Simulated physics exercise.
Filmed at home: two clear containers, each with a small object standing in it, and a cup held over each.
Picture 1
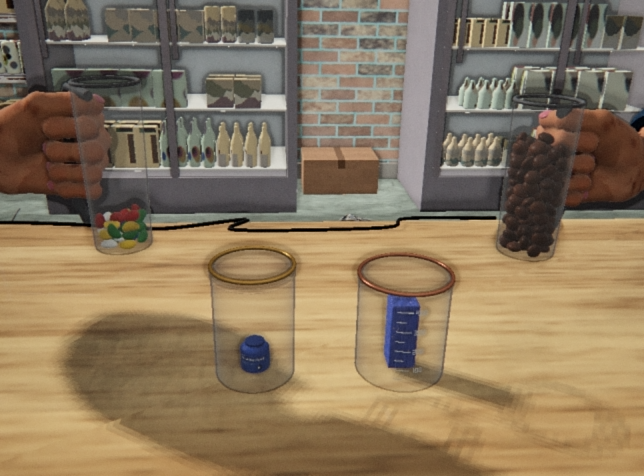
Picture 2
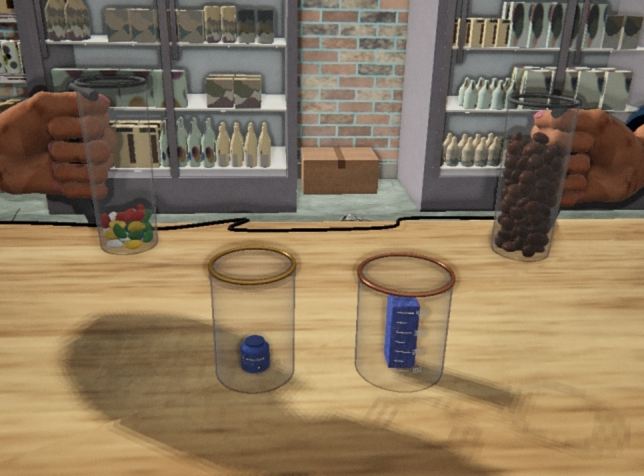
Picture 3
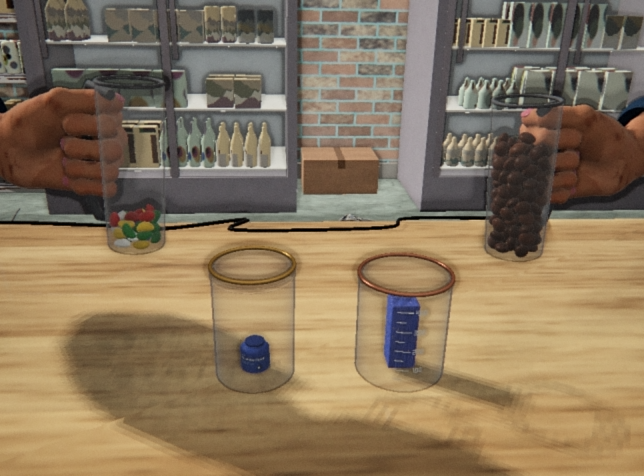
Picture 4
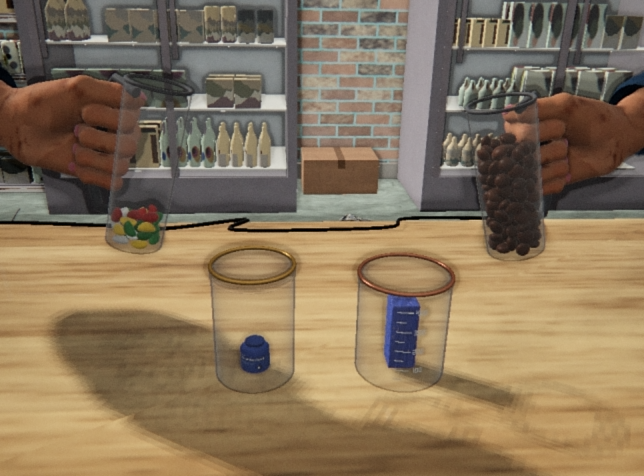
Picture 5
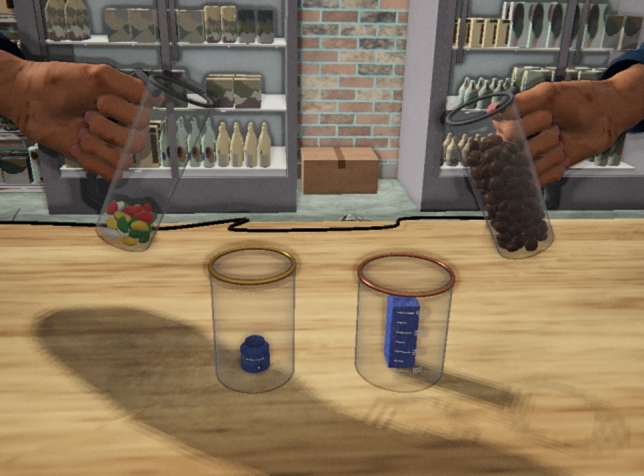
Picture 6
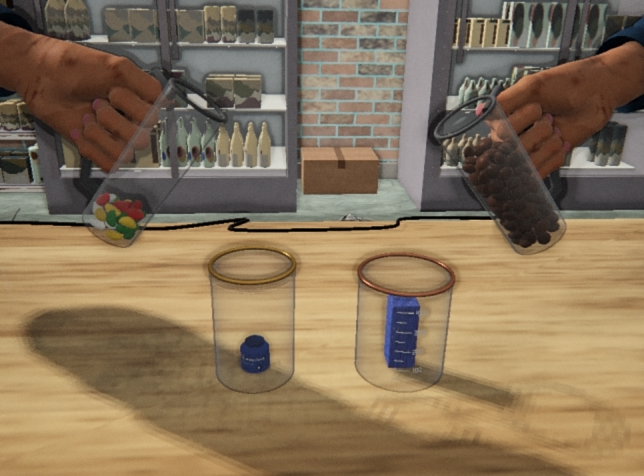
Two hands move cups of jelly beans and dark drops inward, then tilt them toward each other.
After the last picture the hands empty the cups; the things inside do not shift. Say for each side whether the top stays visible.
Left: Showing; right: Showing.
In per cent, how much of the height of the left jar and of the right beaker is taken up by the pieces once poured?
I'd say close to 20 on the left side and 50 on the right side.
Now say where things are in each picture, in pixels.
In the first frame, small bottle in the left jar at (255, 353), a quarter of its height or less; left cup at (115, 167), a quarter full of jelly beans; small block in the right beaker at (401, 331), reaching well over half way up; right cup at (536, 179), three quarters full of flat chocolate drops.
In the second frame, left cup at (121, 167), upright; right cup at (531, 179), upright.
In the third frame, left cup at (133, 167), tipped 3°; right cup at (520, 179), tipped 3°.
In the fourth frame, left cup at (146, 167), tipped 14°; right cup at (509, 179), tipped 14°.
In the fifth frame, left cup at (152, 167), tipped 26°; right cup at (503, 179), tipped 26°.
In the sixth frame, small bottle in the left jar at (255, 353); left cup at (152, 167), tipped 37°; small block in the right beaker at (401, 331); right cup at (503, 179), tipped 37°.
Then, 0.52 s past the last view, left jar empty, all of its cupful still in the cup; right beaker empty, all of its cupful still in the cup.
Then, 0.97 s past the last view, left jar nearly empty, nearly all of its cupful still in the cup; right beaker nearly empty, nearly all of its cupful still in the cup.
Then, 1.36 s past the last view, left jar nearly empty, none of its cupful still in the cup; right beaker a third full, none of its cupful still in the cup.
Finally, left jar nearly empty (surface near (255, 348)), nothing beside it; right beaker half full (surface near (402, 319)), nothing beside it; the left thing is still showing; the right thing is still showing.
